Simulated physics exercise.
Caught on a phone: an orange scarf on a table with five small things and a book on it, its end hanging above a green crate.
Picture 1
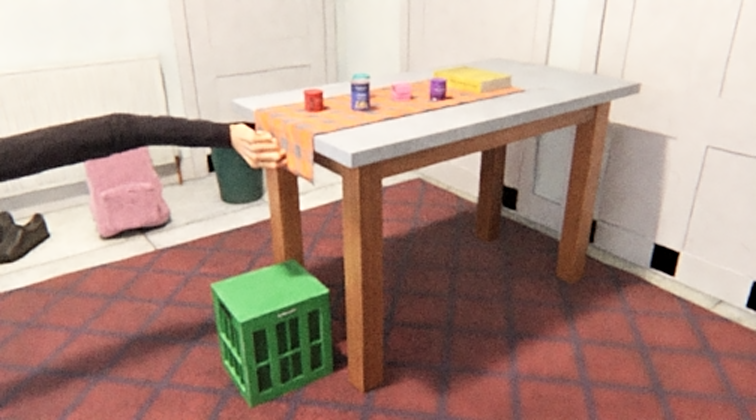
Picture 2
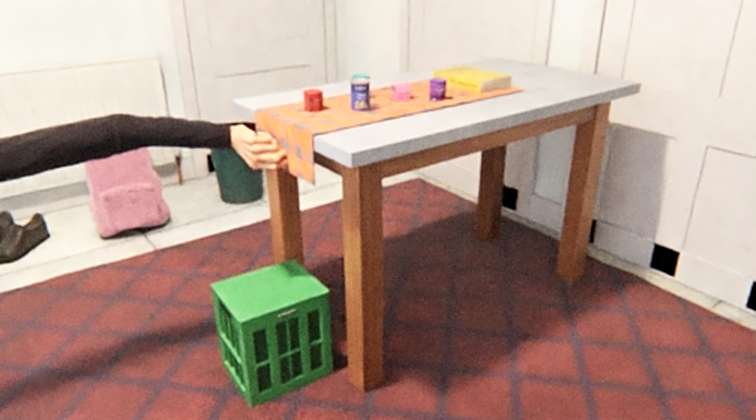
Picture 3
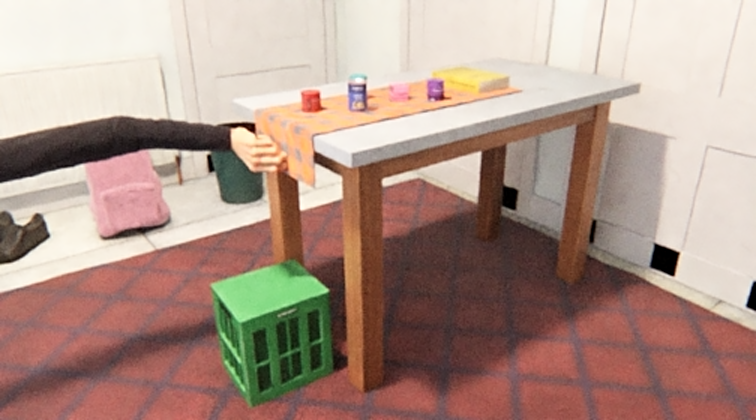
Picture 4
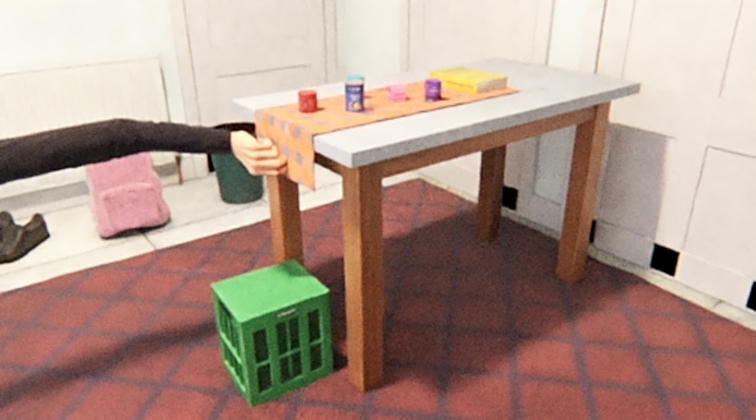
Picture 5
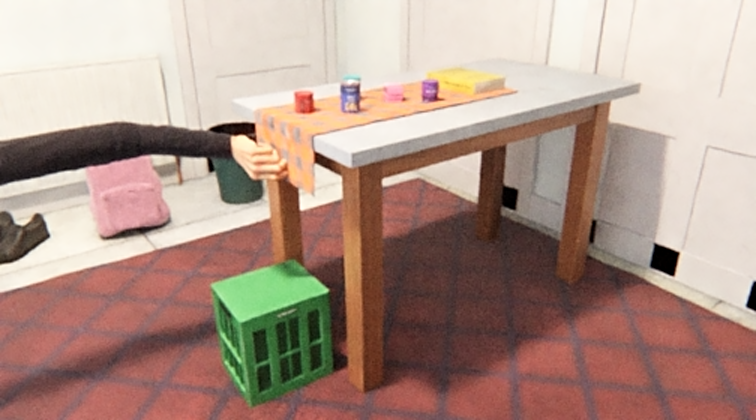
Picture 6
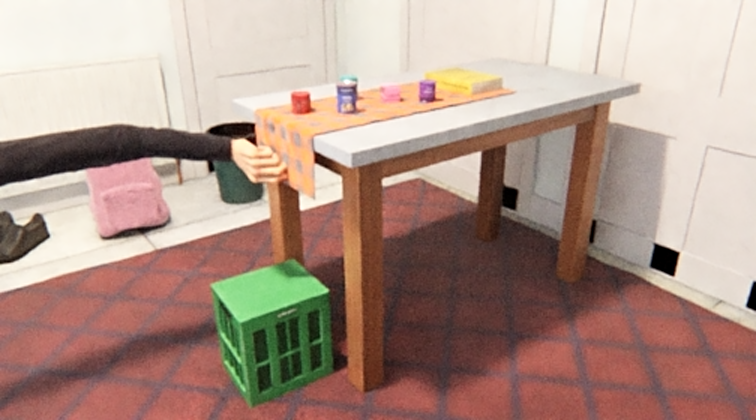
An orange scarf with small purplish spots lies along a pale-topped wooden table on a dark red patterned carpet, seen from slightly above by a still camera. On it are a red pot, stacked blue and turquoise cans, a pink object, a purple pot and a yellow book, with a green crate below. A dark-sleeved hand from the left draws the scarf slowly down over the edge, and everything on it slides slightly left.
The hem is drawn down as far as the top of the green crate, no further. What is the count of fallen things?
The count of fallen things is three.
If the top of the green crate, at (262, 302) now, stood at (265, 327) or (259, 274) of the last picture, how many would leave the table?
Over the edge go 4 and 2.
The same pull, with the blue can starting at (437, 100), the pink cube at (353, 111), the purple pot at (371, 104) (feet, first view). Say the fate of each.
The blue can keeps its place on top, the pink cube goes over, the purple pot drops off.
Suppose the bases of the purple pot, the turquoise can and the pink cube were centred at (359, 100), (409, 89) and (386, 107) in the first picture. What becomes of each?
The purple pot goes over, the turquoise can survives, the pink cube comes down.
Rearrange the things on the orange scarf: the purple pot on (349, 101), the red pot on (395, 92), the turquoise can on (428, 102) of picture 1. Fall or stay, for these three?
The purple pot comes down; the red pot survives; the turquoise can does not fall.
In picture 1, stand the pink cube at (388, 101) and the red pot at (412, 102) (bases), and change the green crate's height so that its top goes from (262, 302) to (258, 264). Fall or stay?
The pink cube keeps its place on top, the red pot survives.
Soon after, hem near (287, 219); red pot gone.
After that, hem near (289, 259); red pot and blue can gone.
In the end, hem on the crate; red pot, blue can and turquoise can gone. It carries off three.
